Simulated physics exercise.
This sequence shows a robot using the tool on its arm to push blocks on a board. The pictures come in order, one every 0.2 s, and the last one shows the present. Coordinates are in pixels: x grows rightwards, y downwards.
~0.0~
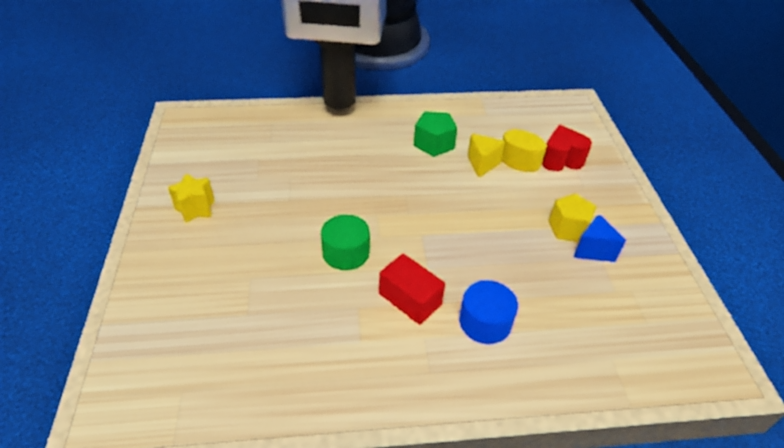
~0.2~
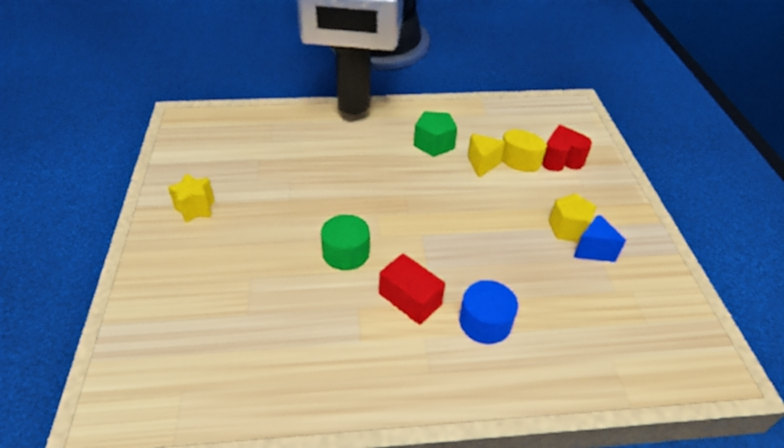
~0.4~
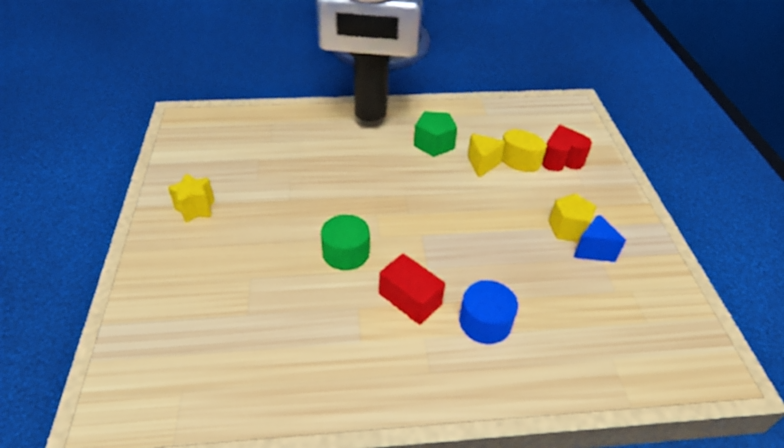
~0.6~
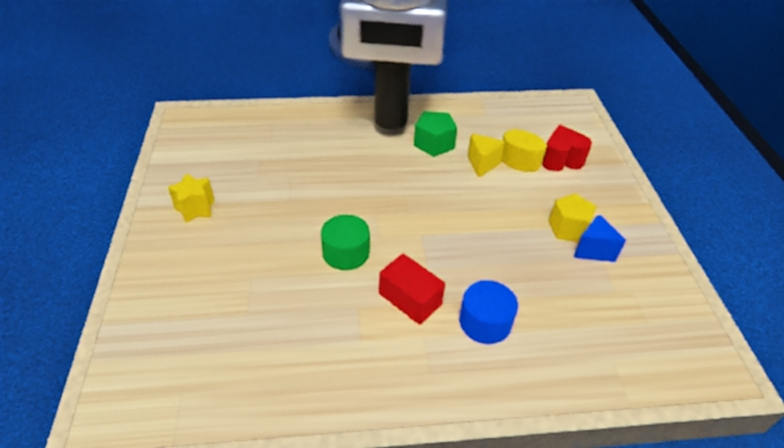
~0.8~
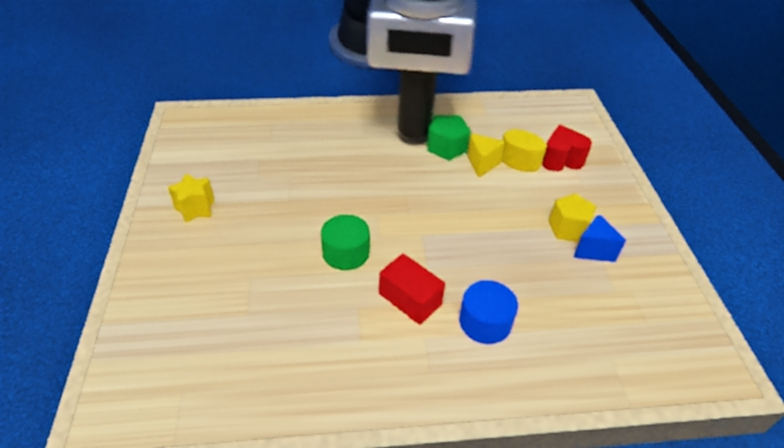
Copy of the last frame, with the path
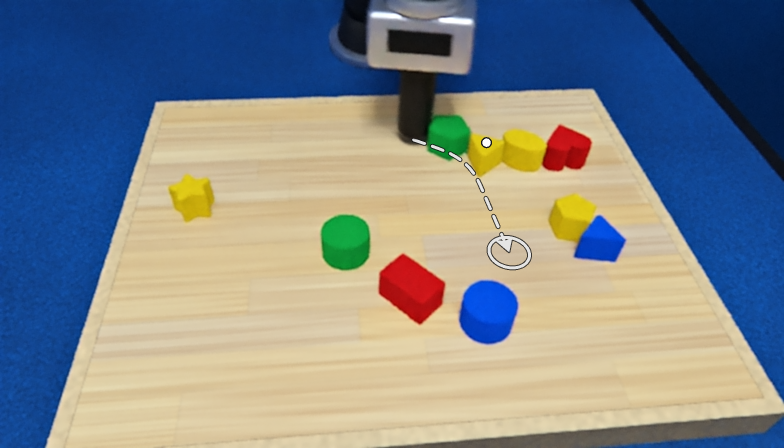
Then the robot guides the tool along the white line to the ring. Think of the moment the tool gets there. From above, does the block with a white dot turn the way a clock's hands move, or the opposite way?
From overhead, clockwise.
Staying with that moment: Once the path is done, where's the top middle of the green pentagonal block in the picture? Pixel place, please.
Roughly at (500, 133).
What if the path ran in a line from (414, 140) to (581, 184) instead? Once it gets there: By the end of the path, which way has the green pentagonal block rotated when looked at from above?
Seen from above, its turn is counter-clockwise.
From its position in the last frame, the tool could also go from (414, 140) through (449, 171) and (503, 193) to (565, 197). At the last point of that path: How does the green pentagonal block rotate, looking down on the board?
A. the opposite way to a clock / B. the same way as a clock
A: The opposite way to a clock.
Path on the board, from (414, 140) via (464, 163) and (488, 203), ending at (509, 252); the dot is on the yellow three-sided block.
The first path, step by step. One third of the way, tool (466, 151); green pentagonal block (500, 133), turned 45° anticlockwise; yellow three-sided block (517, 154), turned 65° clockwise; yellow oval block (537, 140), turned 30° clockwise; red heart block (573, 140), turned 20° anticlockwise.
Two thirds of the way, tool (491, 192); green pentagonal block (500, 133), turned 50° anticlockwise; yellow three-sided block (520, 157), turned 40° clockwise; yellow oval block (537, 140), turned 30° clockwise; red heart block (573, 140), turned 20° anticlockwise.
At the end, tool (512, 241); green pentagonal block (500, 133), turned 50° anticlockwise; yellow three-sided block (520, 157), turned 40° clockwise; yellow oval block (537, 140), turned 30° clockwise; red heart block (573, 140), turned 20° anticlockwise.
